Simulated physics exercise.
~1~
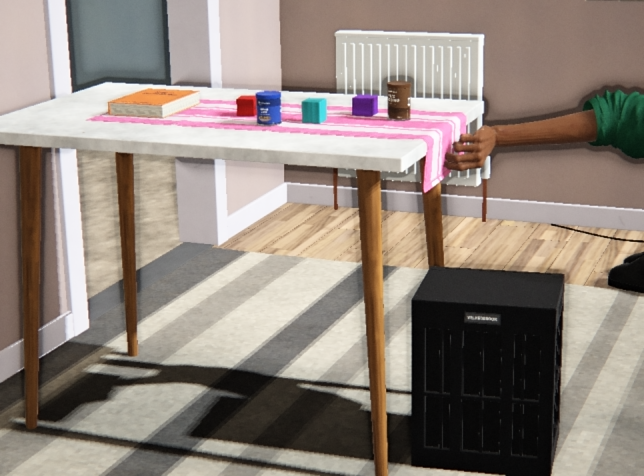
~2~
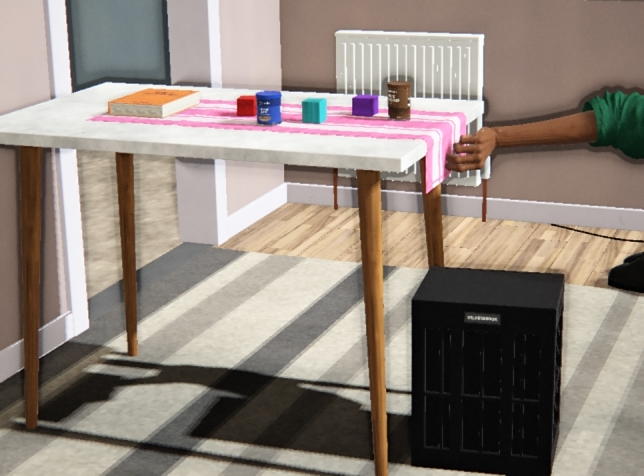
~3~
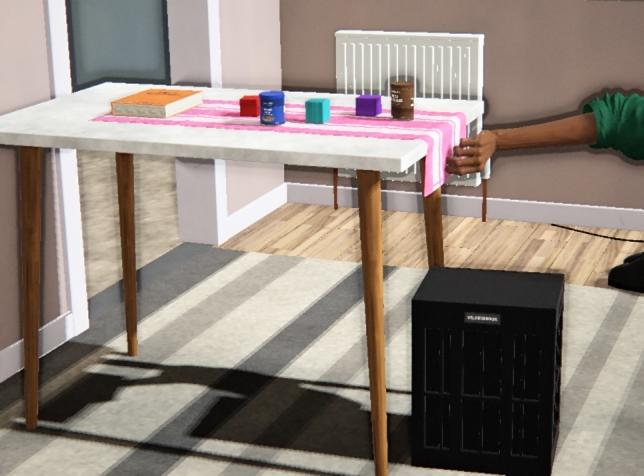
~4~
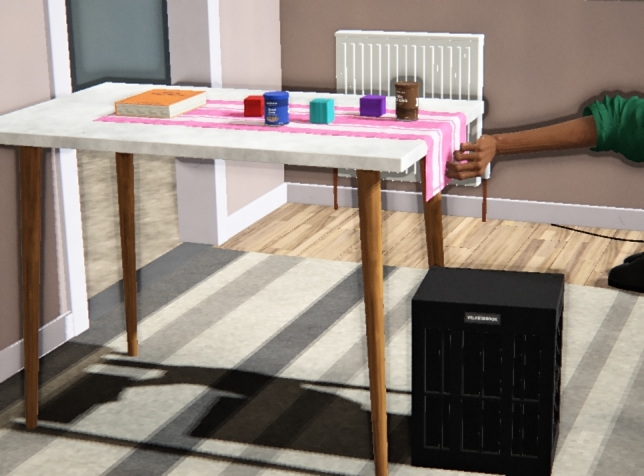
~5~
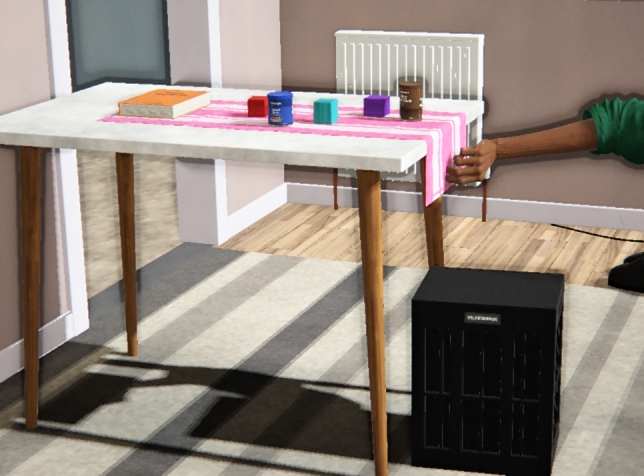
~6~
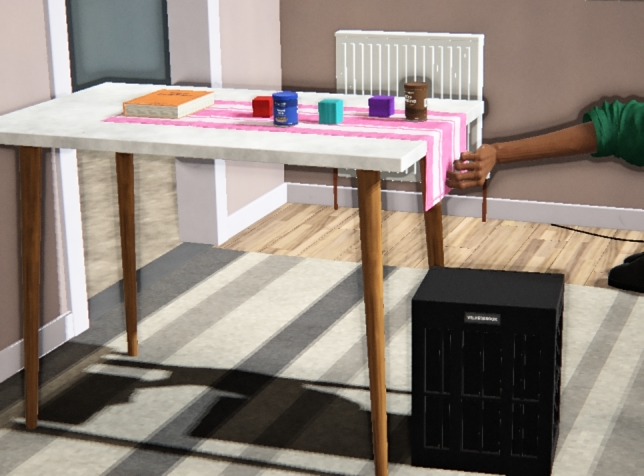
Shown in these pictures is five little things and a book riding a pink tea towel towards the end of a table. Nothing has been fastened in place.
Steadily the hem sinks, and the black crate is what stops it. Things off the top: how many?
Drops: Two.
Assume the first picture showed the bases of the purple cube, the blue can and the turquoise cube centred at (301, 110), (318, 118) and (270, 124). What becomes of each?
Of the three, the purple cube stays aboard, the blue can stays aboard, the turquoise cube stays aboard.
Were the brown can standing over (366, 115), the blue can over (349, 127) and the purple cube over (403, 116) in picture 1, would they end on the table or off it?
The brown can is off the top, the blue can is off the top, the purple cube is off the top.
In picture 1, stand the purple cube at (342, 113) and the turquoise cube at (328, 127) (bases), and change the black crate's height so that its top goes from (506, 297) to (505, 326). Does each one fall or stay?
The purple cube drops off, the turquoise cube goes over.
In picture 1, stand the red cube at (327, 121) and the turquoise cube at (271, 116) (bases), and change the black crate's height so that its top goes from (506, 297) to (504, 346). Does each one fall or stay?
Note: Red cube lost; turquoise cube kept on top.
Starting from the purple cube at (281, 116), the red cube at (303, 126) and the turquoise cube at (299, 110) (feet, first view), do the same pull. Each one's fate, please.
Briefly: Purple cube stays; red cube stays; turquoise cube stays.
A little later, hem near (448, 233); brown can gone.
Next, hem on the crate; brown can and purple cube gone.
When it is over, hem on the crate; brown can and purple cube gone. The table loses two.
